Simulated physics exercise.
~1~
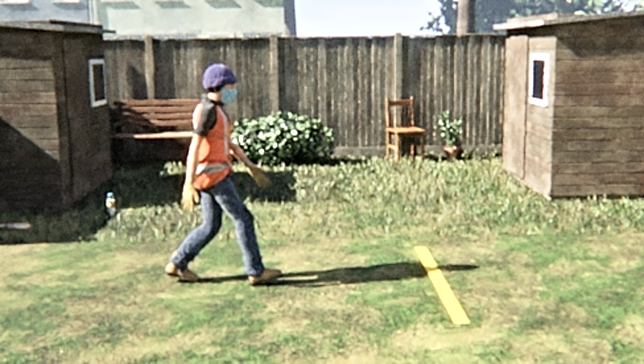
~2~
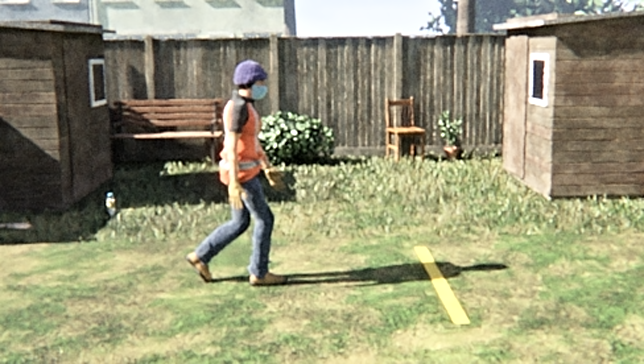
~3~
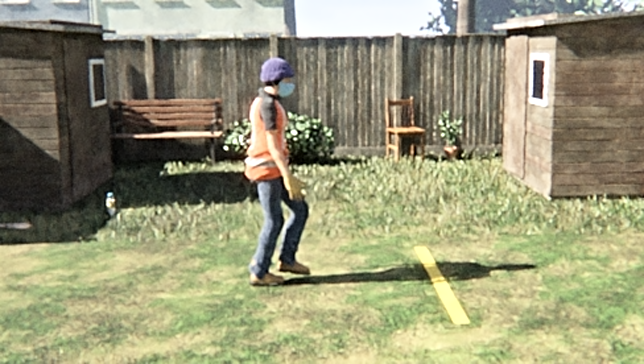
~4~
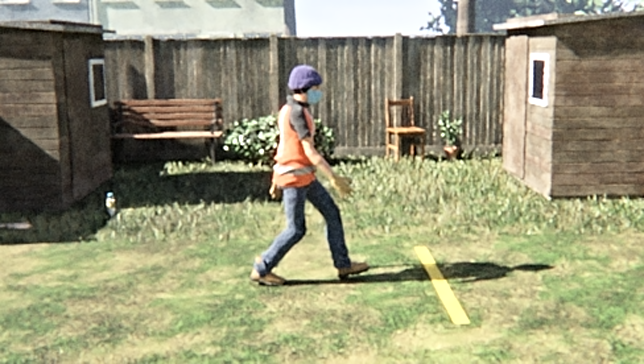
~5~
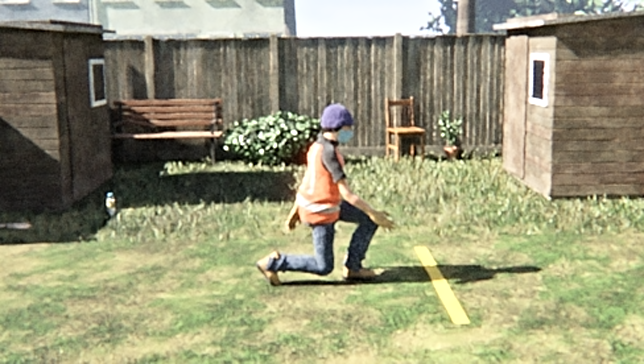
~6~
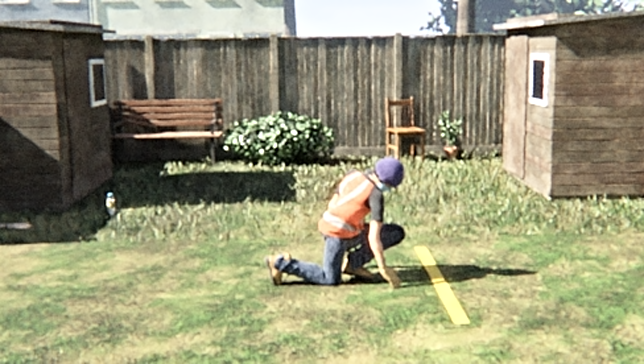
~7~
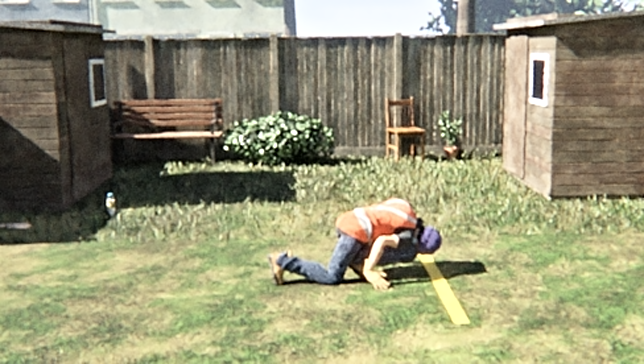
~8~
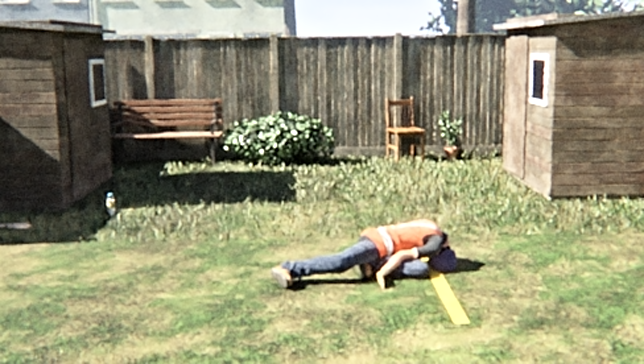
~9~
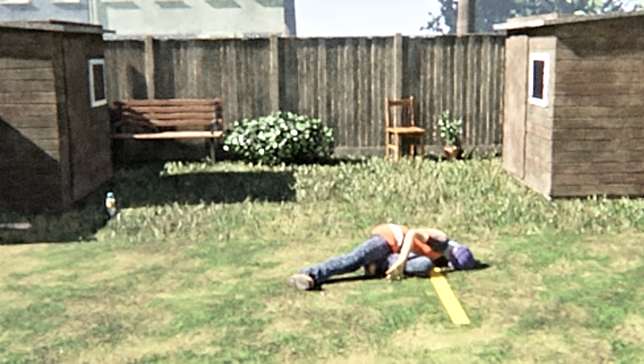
A sunny backyard with patchy grass is seen from a still, slightly raised side view, with a tall wooden fence behind and a brown shed at each side. A bench, a leafy bush, a wooden chair and a potted plant stand near the fence, and a yellow strip of tape lies on the lawn. A person in a purple cap, face mask, orange vest and jeans walks right towards it. The person then sinks to one knee, pitches forward with hands reaching the grass, and crumples down. They end lying curled, head beyond the tape, hips short of it.
